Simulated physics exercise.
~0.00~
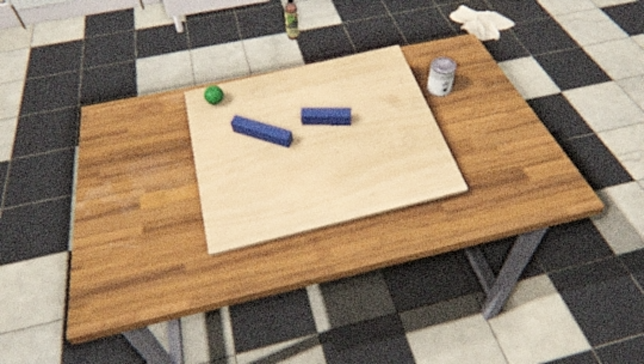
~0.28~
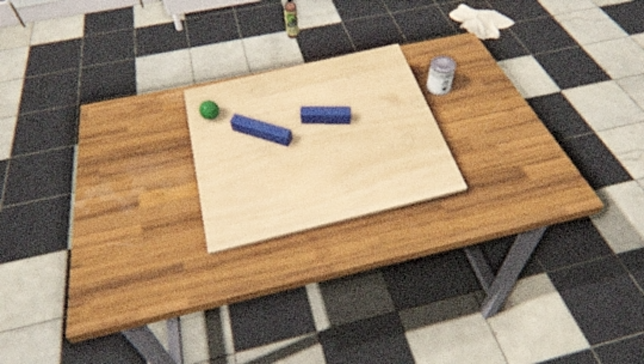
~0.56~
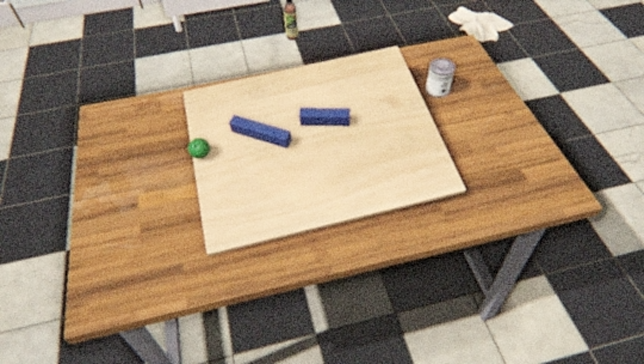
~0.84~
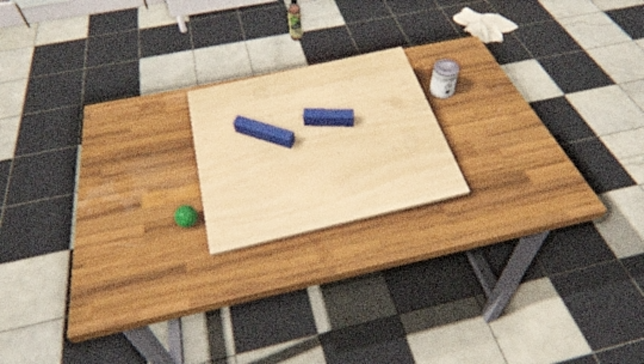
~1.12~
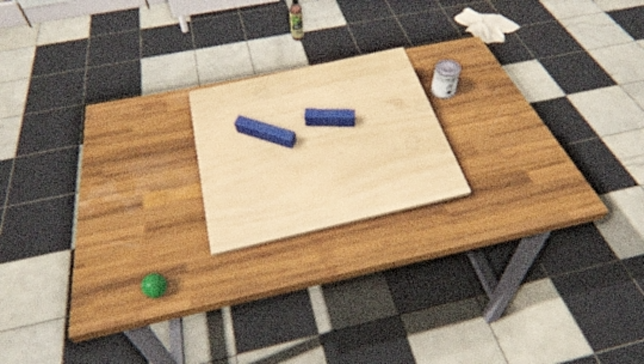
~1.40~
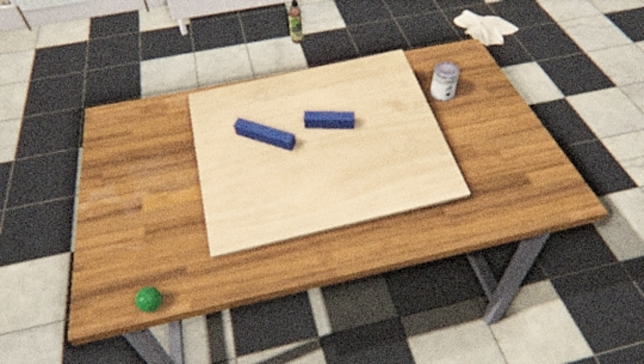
A green ball rolls off the pale board's left edge and across the wooden table.
